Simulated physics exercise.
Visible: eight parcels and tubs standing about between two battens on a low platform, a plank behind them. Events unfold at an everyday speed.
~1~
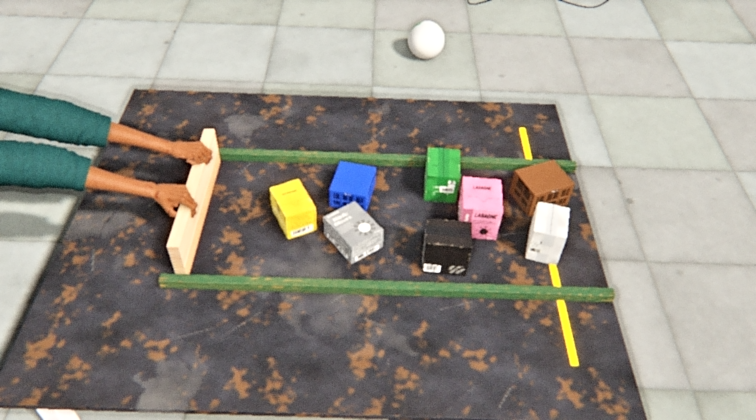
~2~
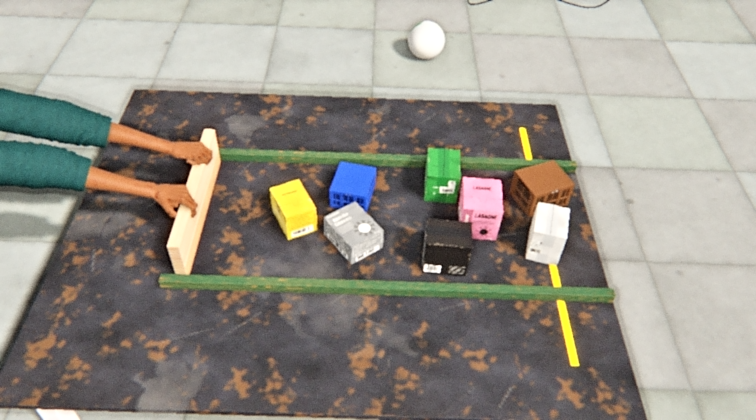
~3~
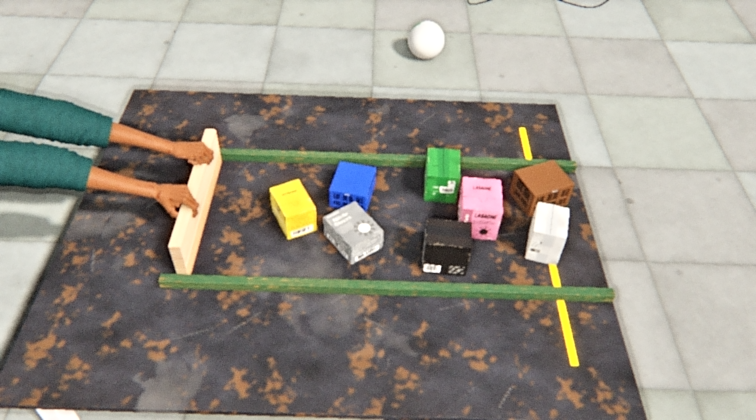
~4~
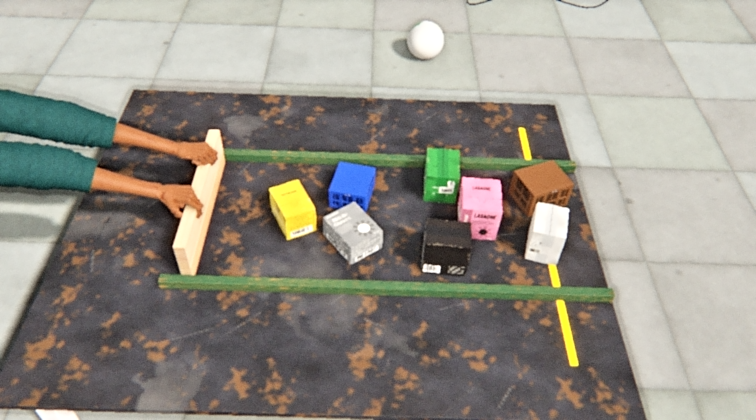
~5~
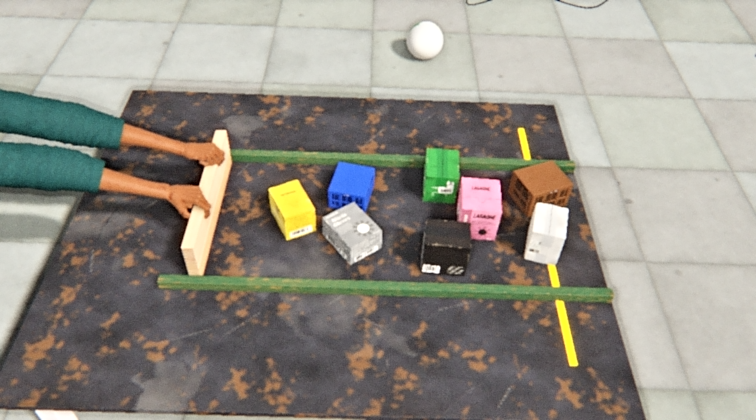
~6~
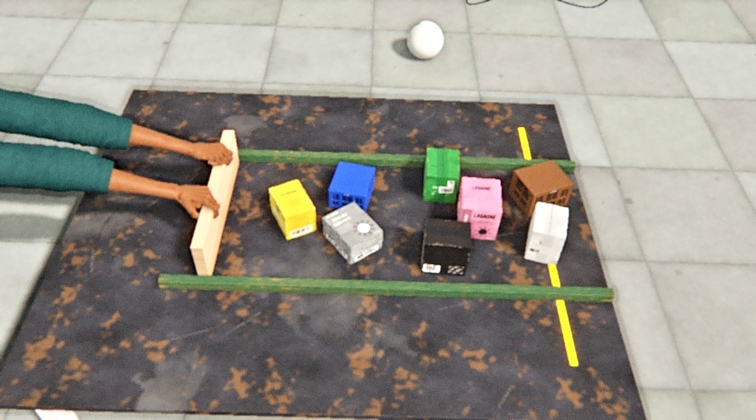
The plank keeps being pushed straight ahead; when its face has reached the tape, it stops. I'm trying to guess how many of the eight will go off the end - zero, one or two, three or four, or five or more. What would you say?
Fallen: Five or more.
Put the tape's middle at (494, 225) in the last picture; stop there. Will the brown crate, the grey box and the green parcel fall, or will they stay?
Lab note: Brown crate comes off; grey box is safe; green parcel is safe.
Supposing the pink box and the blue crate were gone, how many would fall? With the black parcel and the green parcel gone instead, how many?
The counts would be 3 and 3.
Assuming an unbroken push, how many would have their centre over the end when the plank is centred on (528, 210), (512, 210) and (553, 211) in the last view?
The numbers past the end are 3, 2 and 5.
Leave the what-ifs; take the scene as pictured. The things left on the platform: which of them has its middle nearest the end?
The grey box ends up foremost.
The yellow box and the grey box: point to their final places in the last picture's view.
The yellow box ends up near (562, 219), and the grey box near (590, 256).
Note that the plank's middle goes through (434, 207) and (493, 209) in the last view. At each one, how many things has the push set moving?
By then 6, and later 8.
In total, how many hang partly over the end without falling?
Answer: 1.
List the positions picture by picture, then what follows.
In the first frame, brown crate (541, 188); white parcel (547, 233); pink box (480, 208); plank (197, 199); tape (544, 227).
In the second frame, white parcel (547, 234); plank (197, 199).
In the third frame, pink box (479, 209); green parcel (442, 175).
In the fourth frame, brown crate (541, 188); black parcel (446, 248).
In the fifth frame, white parcel (546, 234); blue crate (352, 187).
In the sixth frame, brown crate (540, 188); white parcel (546, 233); pink box (479, 209); plank (218, 200); tape (543, 227).
Early on, none off yet; brown crate at rest near (540, 188); white parcel at rest near (546, 233); pink box at rest near (479, 209).
A while later, none off yet; brown crate at rest near (540, 188); white parcel at rest near (546, 233); pink box travelled a little near (494, 207).
Finally, the number that fall off is five or more; lost, black parcel, green parcel, pink box, white parcel and brown crate.
